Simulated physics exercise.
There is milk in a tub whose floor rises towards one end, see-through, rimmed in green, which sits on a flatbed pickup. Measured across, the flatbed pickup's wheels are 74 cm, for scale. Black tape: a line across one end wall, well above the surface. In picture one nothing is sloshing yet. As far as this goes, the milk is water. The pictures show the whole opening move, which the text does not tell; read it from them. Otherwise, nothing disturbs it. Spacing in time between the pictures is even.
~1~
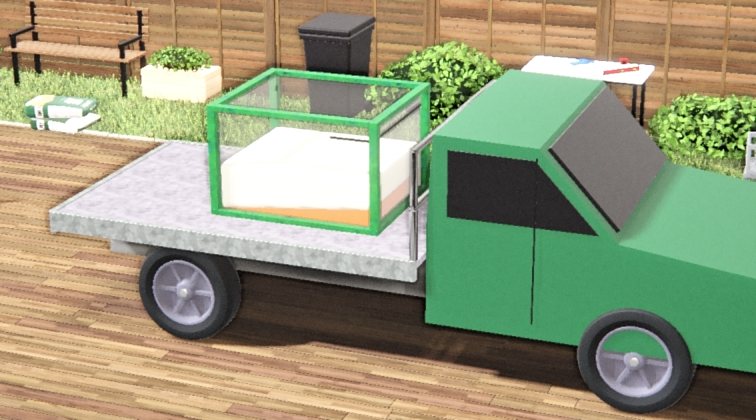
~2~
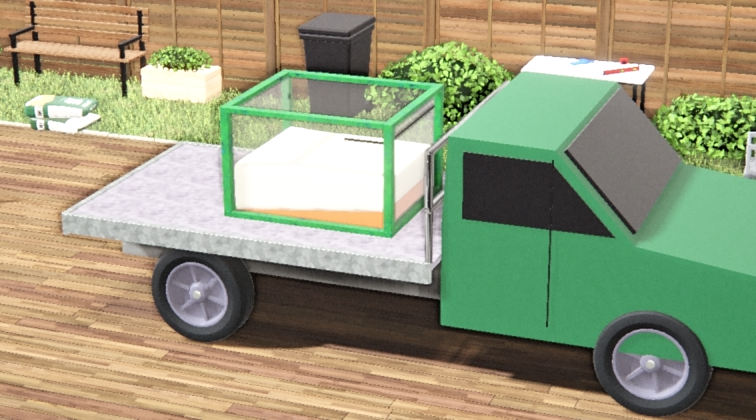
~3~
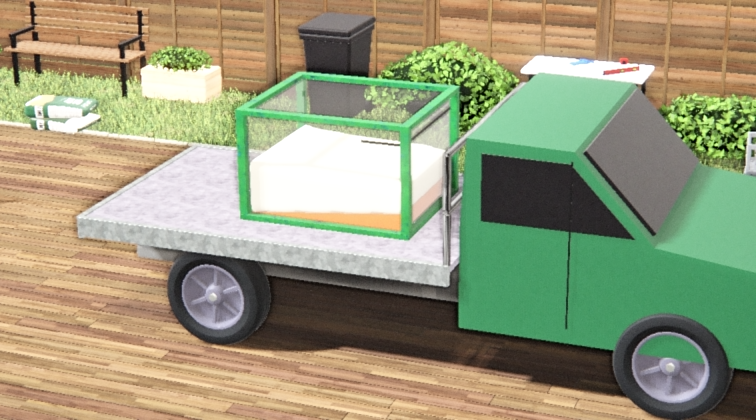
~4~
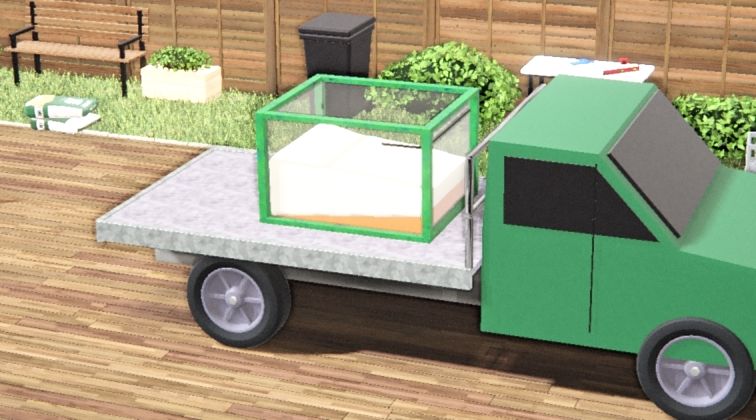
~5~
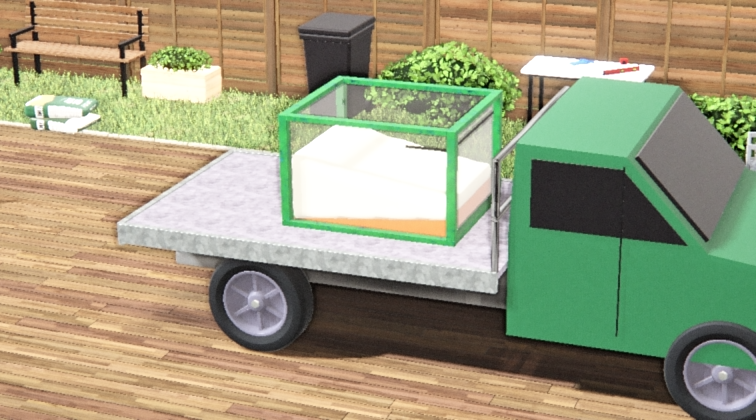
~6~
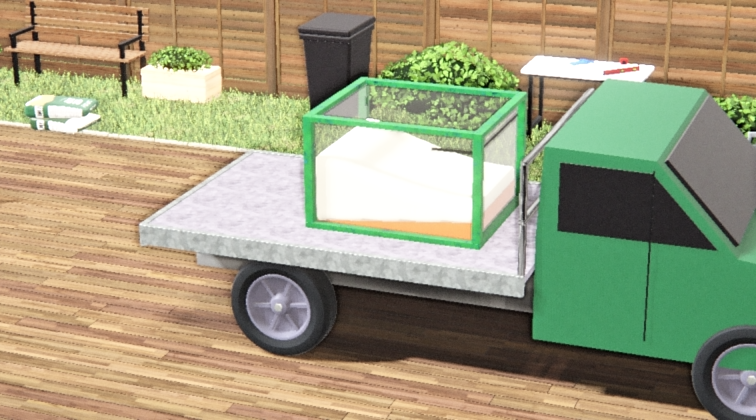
A green flatbed pickup rolls right as milk in its clear tub heaps toward the back.
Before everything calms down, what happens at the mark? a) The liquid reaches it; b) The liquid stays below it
b.
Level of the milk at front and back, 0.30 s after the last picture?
The front stands at 24 cm and the back at 36 cm.
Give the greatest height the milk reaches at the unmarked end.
Peak level: Approx. 53 cm.
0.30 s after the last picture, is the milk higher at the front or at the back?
Towards the aft end.
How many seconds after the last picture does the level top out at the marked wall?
Time of peak: Around 0.7 s.
Then, 0.30 s later than the final frame, it stands 37 cm high behind and 25 cm in front; all of it is still inside.
Then, 0.75 s later than the final frame, it stands 26 cm high behind and 50 cm in front; all of it is still inside.
Then, 1.20 s later than the final frame, it stands 28 cm high behind and 30 cm in front; all of it is still inside.
Then, 2.99 s later than the final frame, the waves are smaller; the highest at the front wall was 55 cm, at 0.75 s after the last picture, against a line at 61 cm.
